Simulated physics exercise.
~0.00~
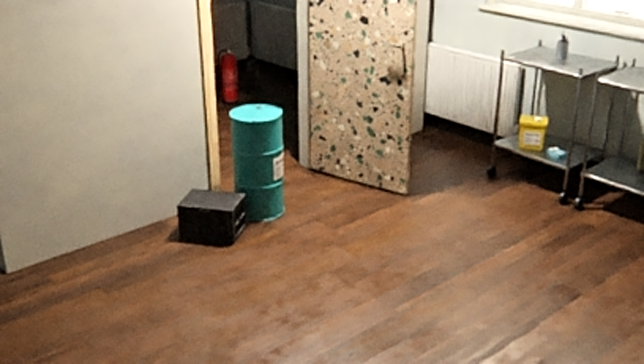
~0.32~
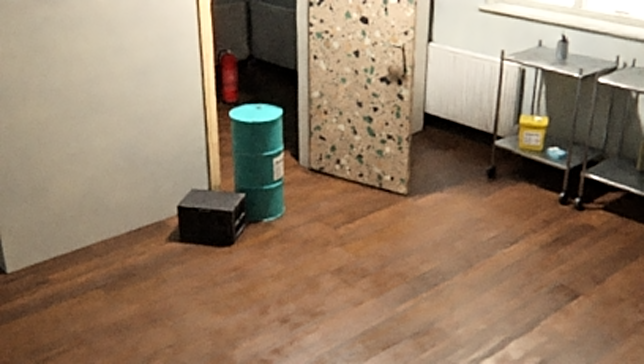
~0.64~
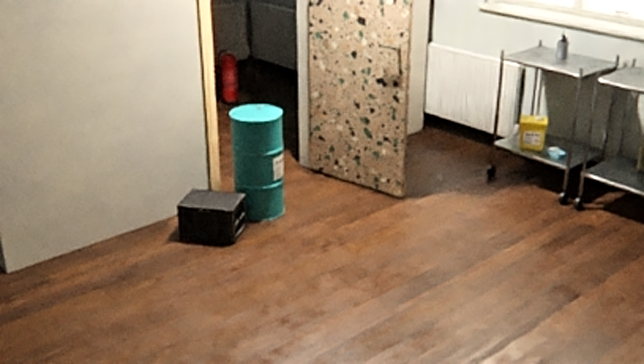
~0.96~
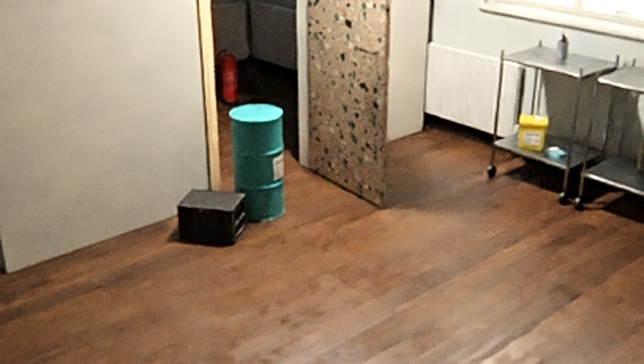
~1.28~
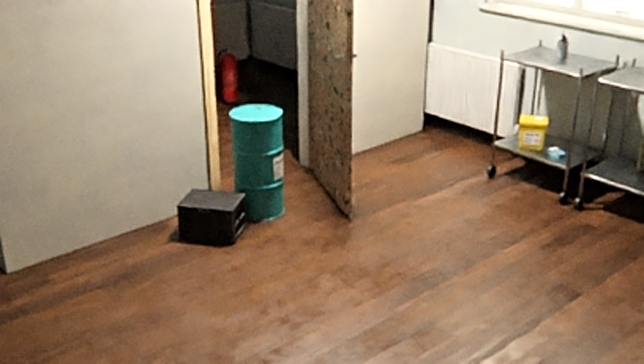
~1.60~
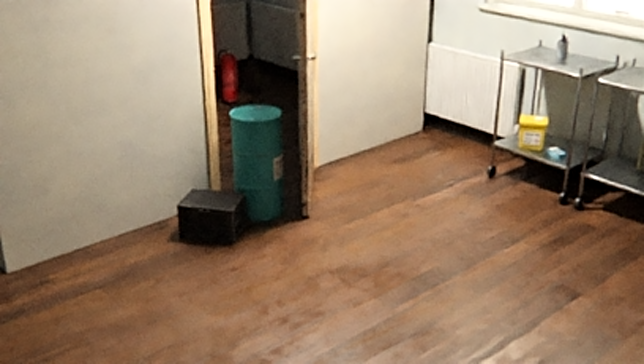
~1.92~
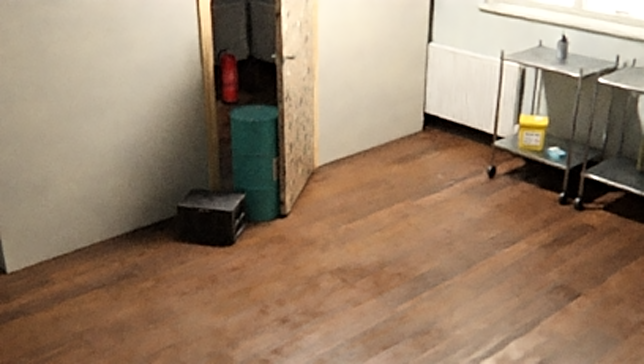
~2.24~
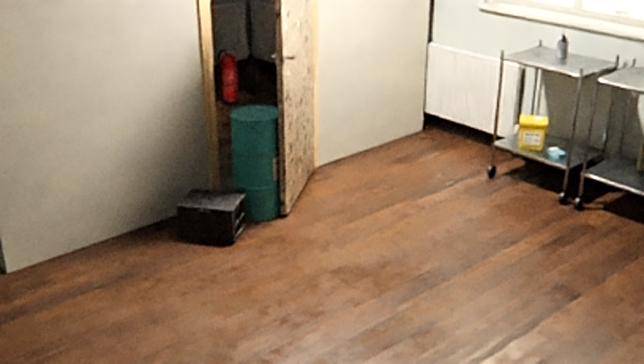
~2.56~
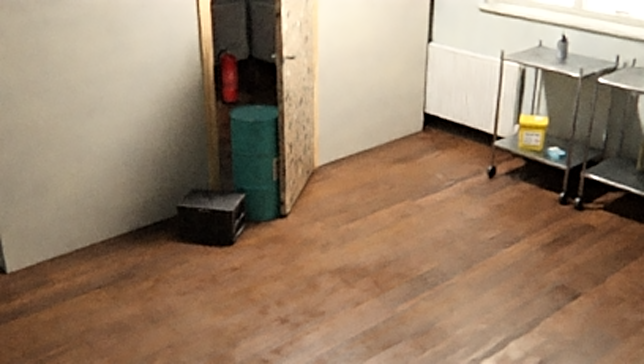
A speckled, stone-patterned door stands wide open in a pale-walled room with a brown plank floor, seen from above at an angle. A turquoise drum sits at the doorway with a black crate just left of it, while a red extinguisher shows beyond the opening and metal trolleys, one holding a yellow container, stand at right. The door slowly swings leftward, turning edge-on and closing toward the drum. It comes up against the drum and stops, still partly open. Drum and crate stay put, and the door rests there, jammed short of closing.
